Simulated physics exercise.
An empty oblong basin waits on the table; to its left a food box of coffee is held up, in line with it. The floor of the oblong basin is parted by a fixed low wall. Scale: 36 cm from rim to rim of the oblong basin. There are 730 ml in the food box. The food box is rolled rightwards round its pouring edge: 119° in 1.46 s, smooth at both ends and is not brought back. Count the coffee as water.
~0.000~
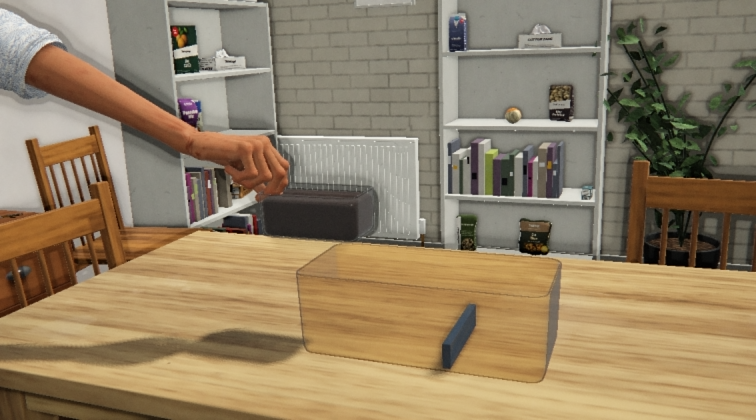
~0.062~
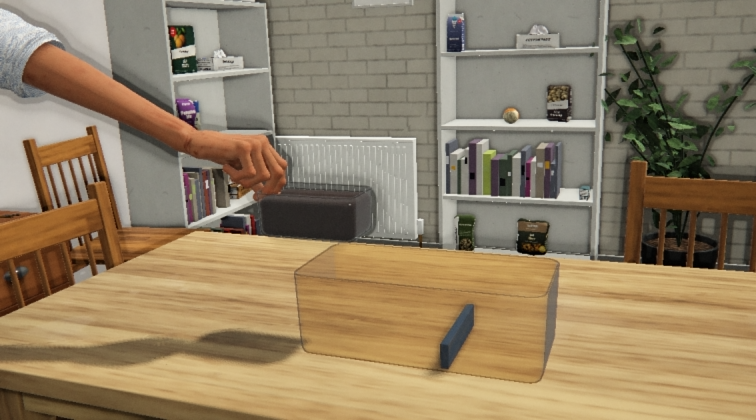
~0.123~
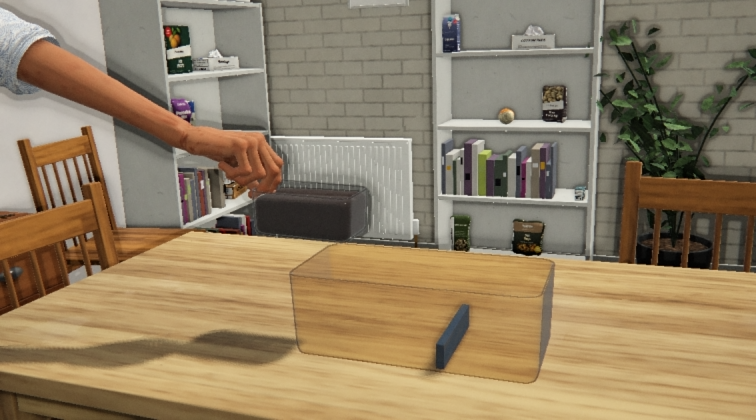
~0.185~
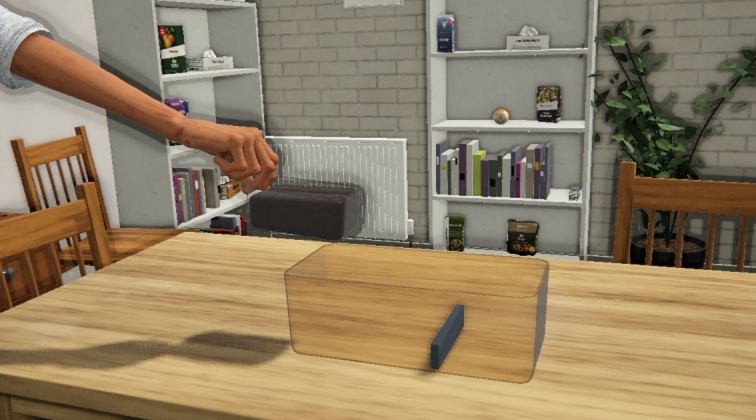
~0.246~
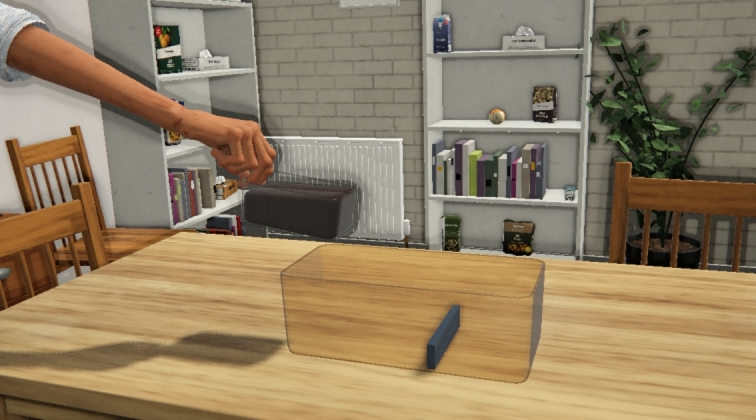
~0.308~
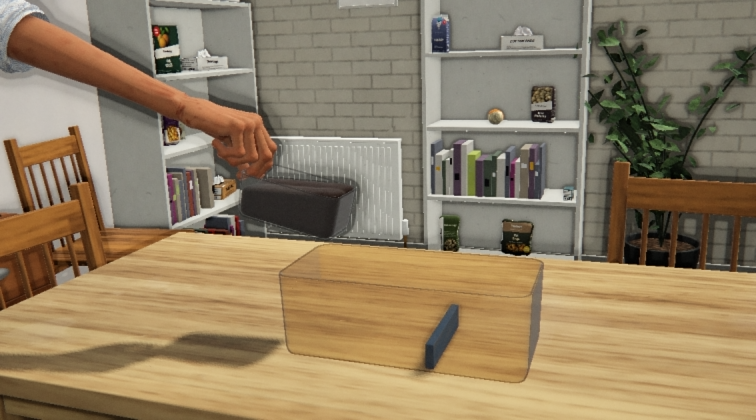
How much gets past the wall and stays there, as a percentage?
About 14 per cent.
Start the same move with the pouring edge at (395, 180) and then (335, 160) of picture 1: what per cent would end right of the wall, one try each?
First 70, then 10 per cent.
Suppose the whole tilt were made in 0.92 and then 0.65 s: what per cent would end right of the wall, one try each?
In turn about 35 and 35 per cent.
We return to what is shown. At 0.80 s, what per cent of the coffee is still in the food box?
Near 32 in a hundred.
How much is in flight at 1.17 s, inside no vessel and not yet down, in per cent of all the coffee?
Some 7 per cent.
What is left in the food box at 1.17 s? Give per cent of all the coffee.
Some 4 per cent.
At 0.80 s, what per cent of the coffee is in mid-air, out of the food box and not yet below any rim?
Some 38 per cent.
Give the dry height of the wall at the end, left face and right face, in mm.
Left about 20 mm, right about 32 mm.
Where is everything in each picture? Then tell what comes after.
In the first frame, tilt 0°; pouring edge (365, 194); surface from (274, 194) to (366, 199); the oblong basin's rim runs from (317, 259) to (555, 279); the wall's top is at (460, 324).
In the second frame, tilt 1°; pouring edge (363, 194); surface from (272, 194) to (363, 199).
In the third frame, tilt 2°; pouring edge (358, 194); surface from (268, 193) to (359, 198).
In the fourth frame, tilt 5°; pouring edge (353, 195); surface from (261, 191) to (353, 196).
In the fifth frame, tilt 8°; pouring edge (349, 195); surface from (257, 188) to (350, 194).
In the sixth frame, tilt 13°; pouring edge (347, 195); surface from (254, 184) to (349, 190).
After 0.80 s the tilt is 69° and 32 per cent is still to pour, 29 is left of the wall and 0 right of it.
After 1.17 s the tilt is 108° and 4 per cent is still to pour, 78 is left of the wall and 11 right of it.
After 1.55 s the tilt is 119° and 0 per cent is still to pour, 87 is left of the wall and 12 right of it.
After 1.96 s the tilt is 119° and 0 per cent is still to pour, 85 is left of the wall and 14 right of it.
In the end 85 per cent lies left of the wall, 14 right of it and 1 outside.
